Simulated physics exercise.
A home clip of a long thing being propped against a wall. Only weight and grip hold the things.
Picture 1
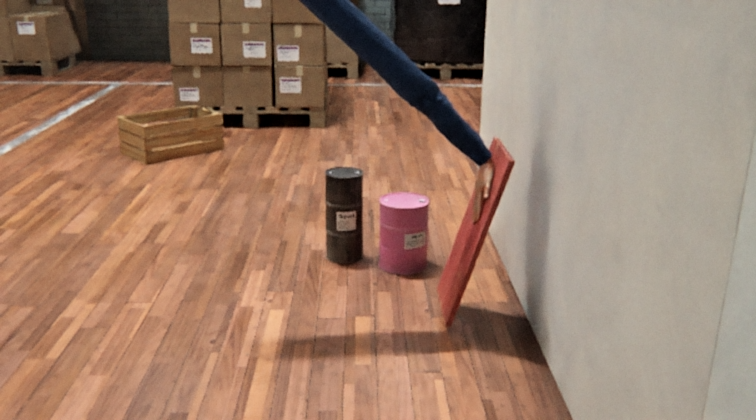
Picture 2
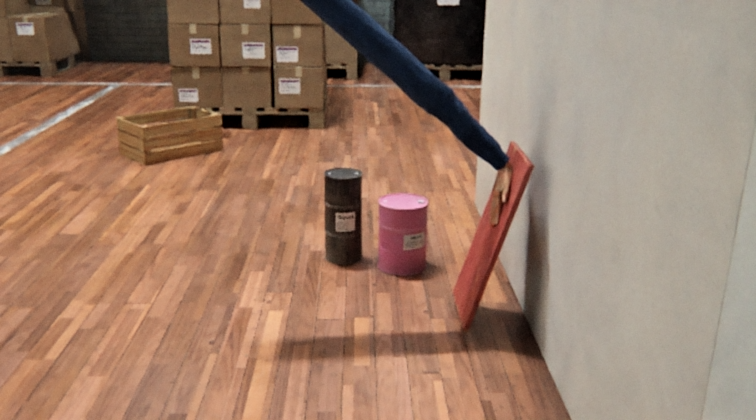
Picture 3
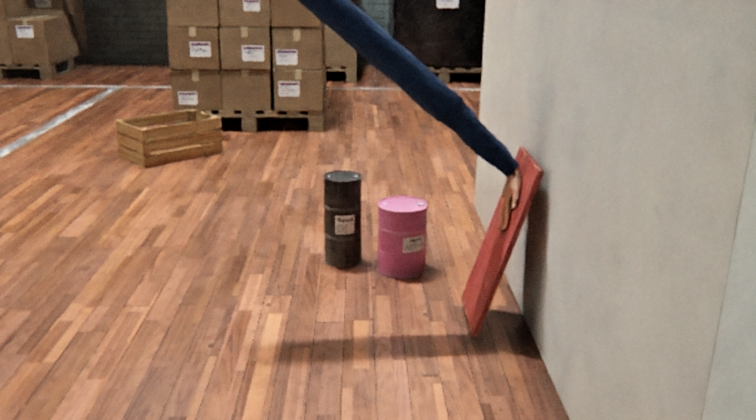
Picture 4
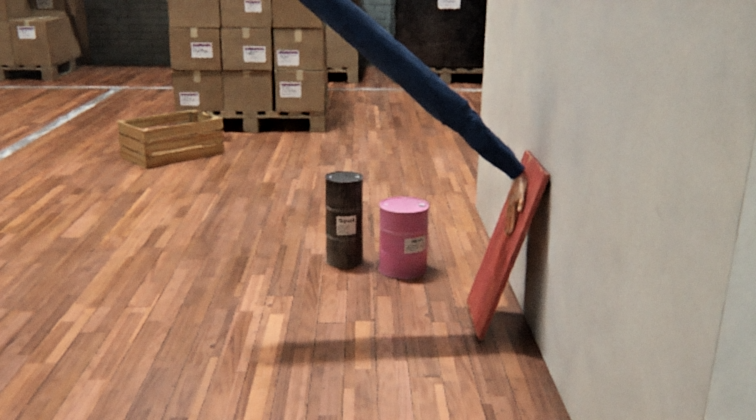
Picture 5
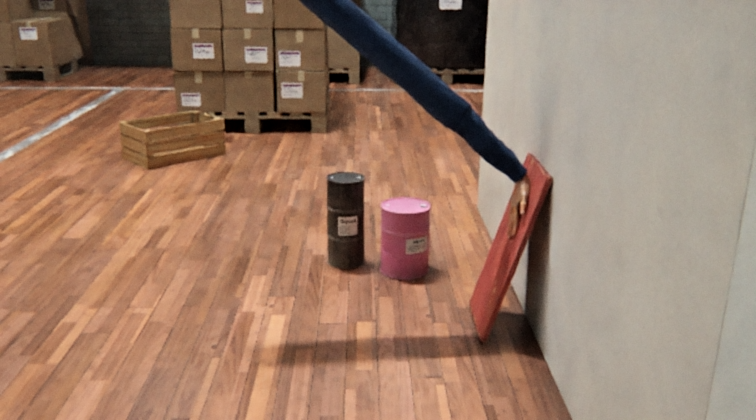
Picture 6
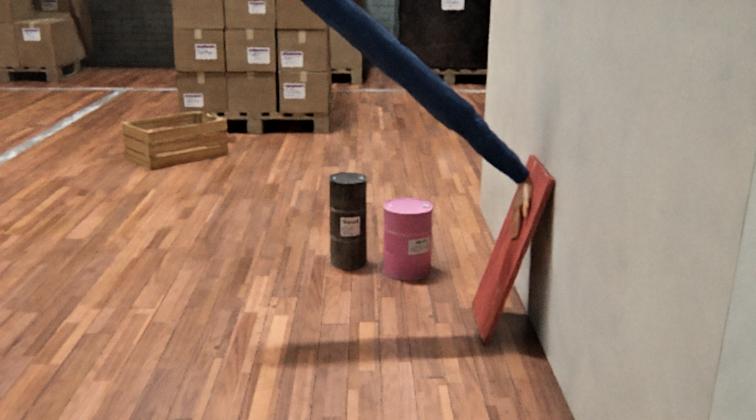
In a warehouse, a blue-sleeved arm moves a red board right and leans it against a wall.
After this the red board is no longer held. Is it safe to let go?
As it turns out, it holds.
Then, 0.30 s after the last picture, nothing has stirred.
Then, 0.80 s after the last picture, red board resting near (510, 248).
At rest, all 3 in place. Seen from the same camera at the end, red board near (510, 248). The board remains leaning.
